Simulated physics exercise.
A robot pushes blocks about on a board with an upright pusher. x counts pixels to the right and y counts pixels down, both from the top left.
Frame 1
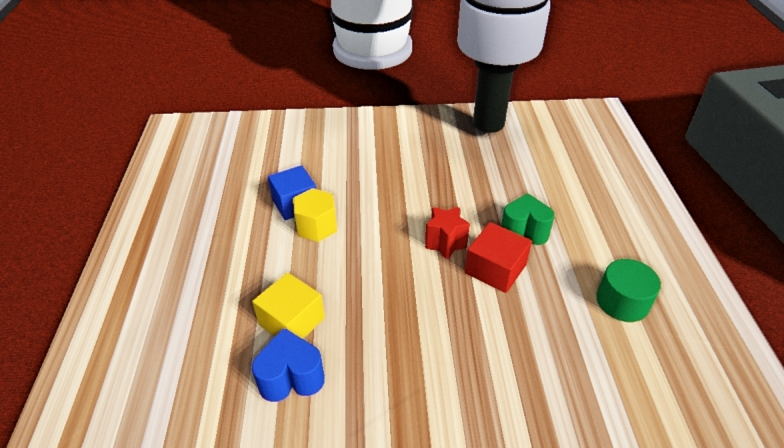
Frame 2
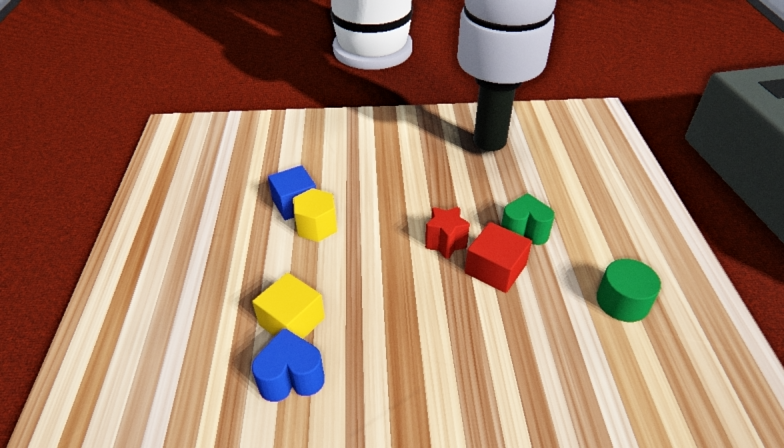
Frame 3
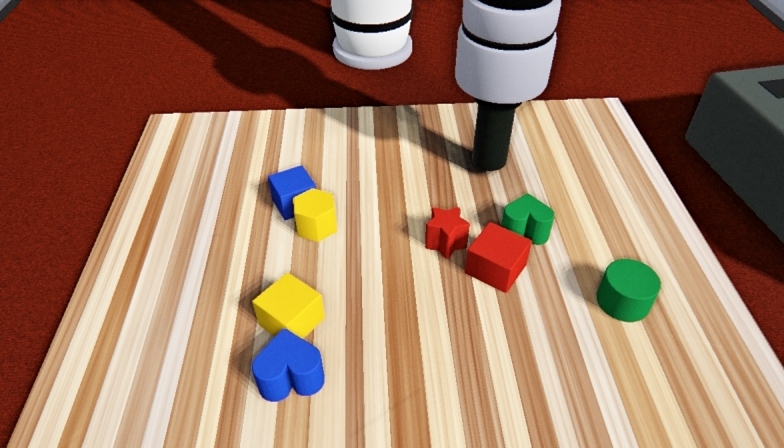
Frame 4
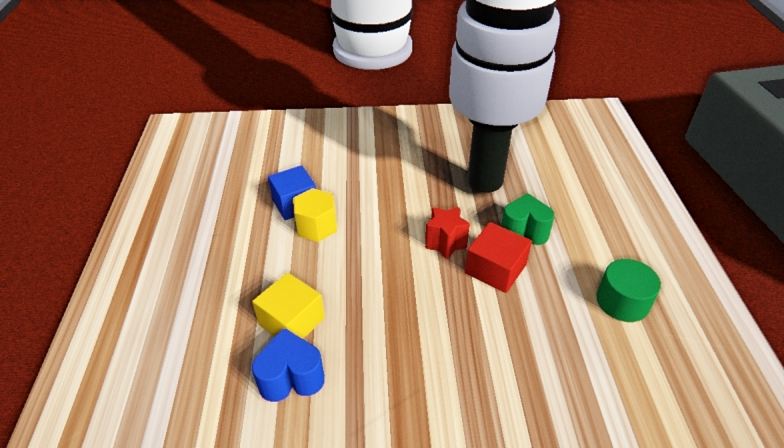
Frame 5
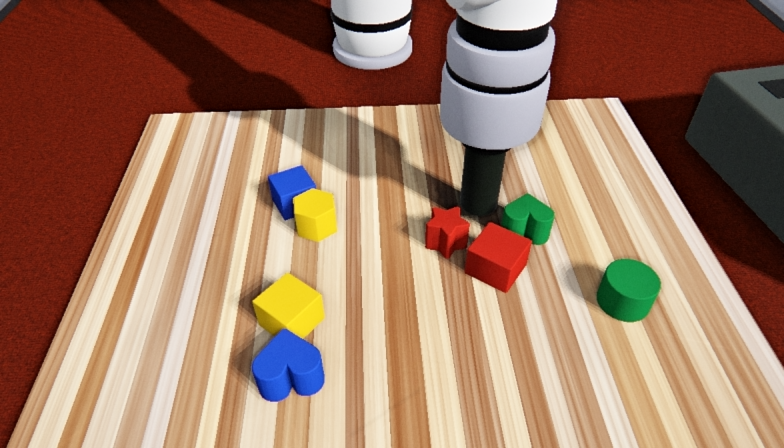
A black upright pusher on a white and grey robot arm moves down the striped wooden board from its far edge, drifting slightly left to beside the red star, red block and green heart, while all the coloured blocks stay still.
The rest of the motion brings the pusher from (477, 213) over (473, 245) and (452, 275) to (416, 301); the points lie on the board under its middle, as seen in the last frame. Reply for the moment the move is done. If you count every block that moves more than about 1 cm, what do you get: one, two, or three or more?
Blocks displaced: 2.
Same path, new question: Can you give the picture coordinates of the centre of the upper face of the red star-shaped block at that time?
Its top middle will sit at (424, 233).
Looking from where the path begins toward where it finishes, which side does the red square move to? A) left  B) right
The answer is A.
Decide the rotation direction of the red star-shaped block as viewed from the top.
The block turns clockwise.
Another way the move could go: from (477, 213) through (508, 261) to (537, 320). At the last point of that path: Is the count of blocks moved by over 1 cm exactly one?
The answer is no.
The first path, step by step. One third of the way, pusher at (474, 237); red star-shaped block at (440, 224), turned 15° clockwise; red square at (504, 257).
Two thirds of the way, pusher at (453, 267); red star-shaped block at (426, 232), turned 65° clockwise; red square at (507, 273), turned 50° anticlockwise.
At the end, pusher at (416, 292); red star-shaped block at (424, 233), turned 75° clockwise; red square at (507, 273), turned 50° anticlockwise; green heart unmoved.
